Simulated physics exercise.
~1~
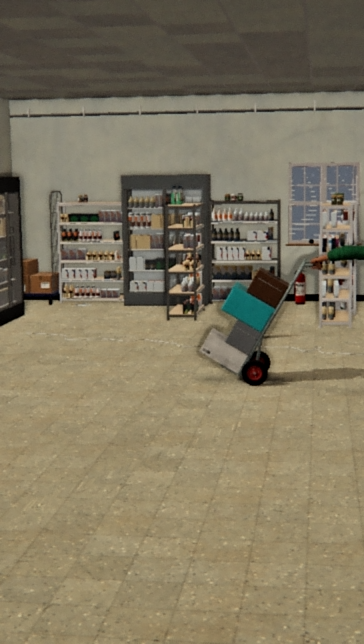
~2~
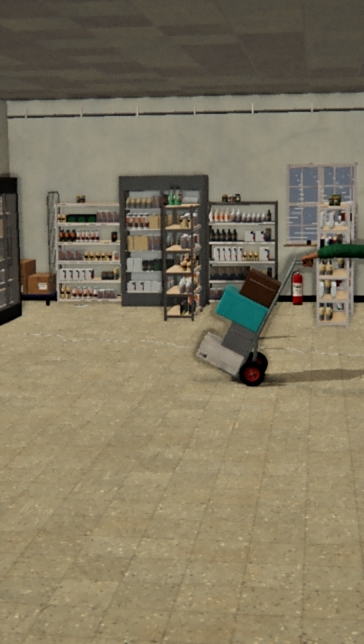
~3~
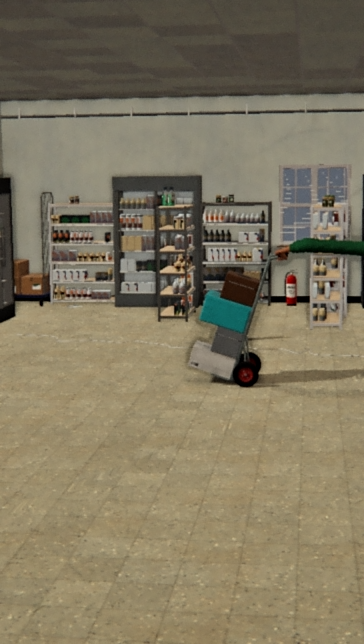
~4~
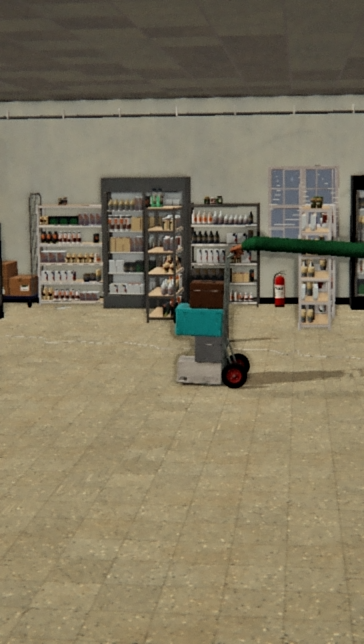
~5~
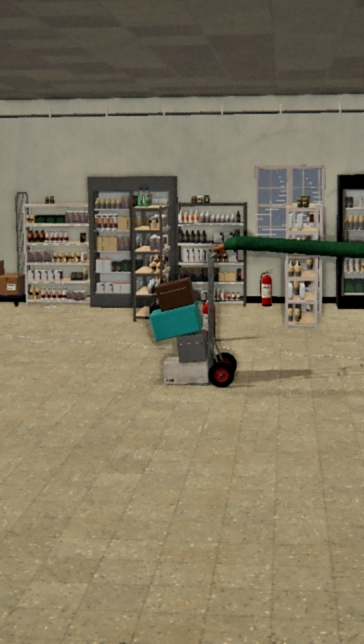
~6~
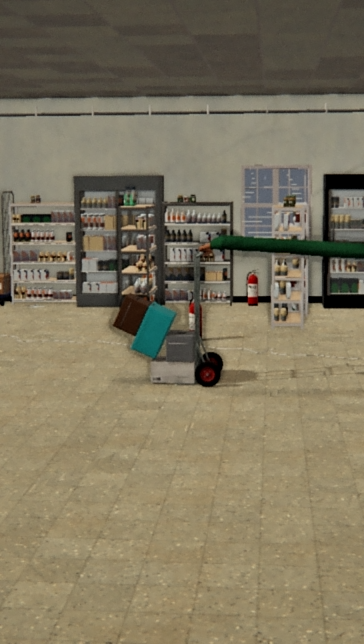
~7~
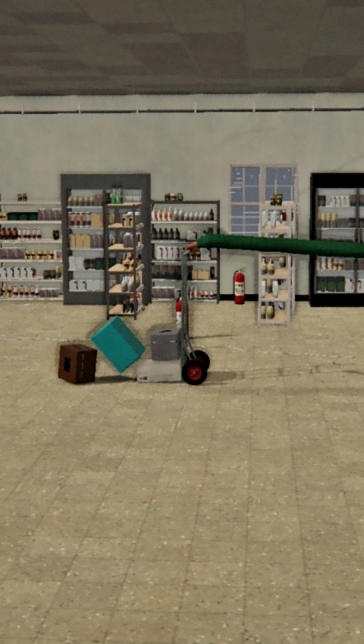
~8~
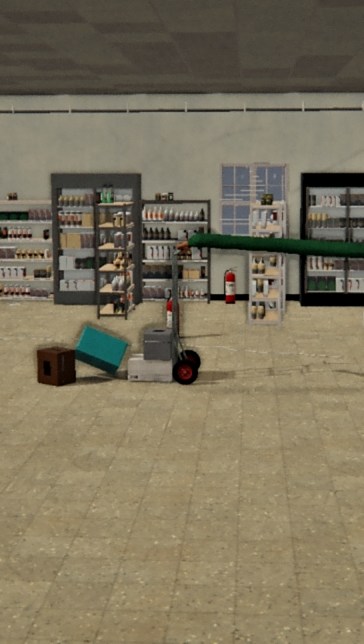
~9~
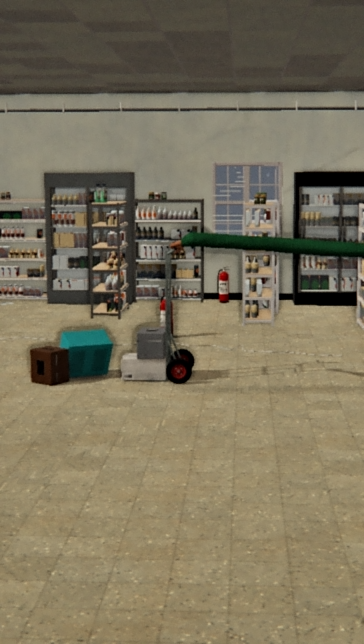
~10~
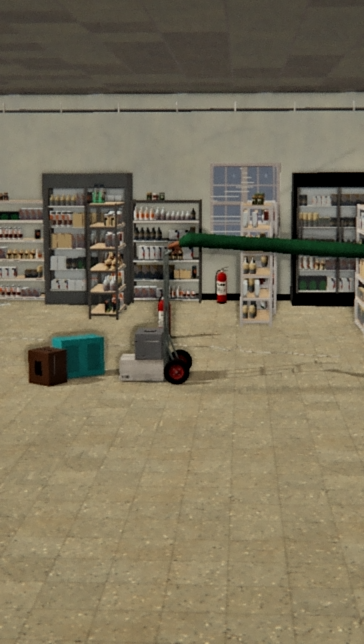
A hand truck stacked with four loose pieces, a white box, a grey toolbox, a turquoise tote and a brown toolbox on top, leans back in a shop lined with shelves. A green arm reaching in from the right grips its handle and swings it forward until it stands upright on its plate. The top two pieces keep going, tipping left off the stack. The brown toolbox drops to the floor, and the turquoise tote tumbles after it and settles beside it. The grey toolbox and white box remain on the upright truck.
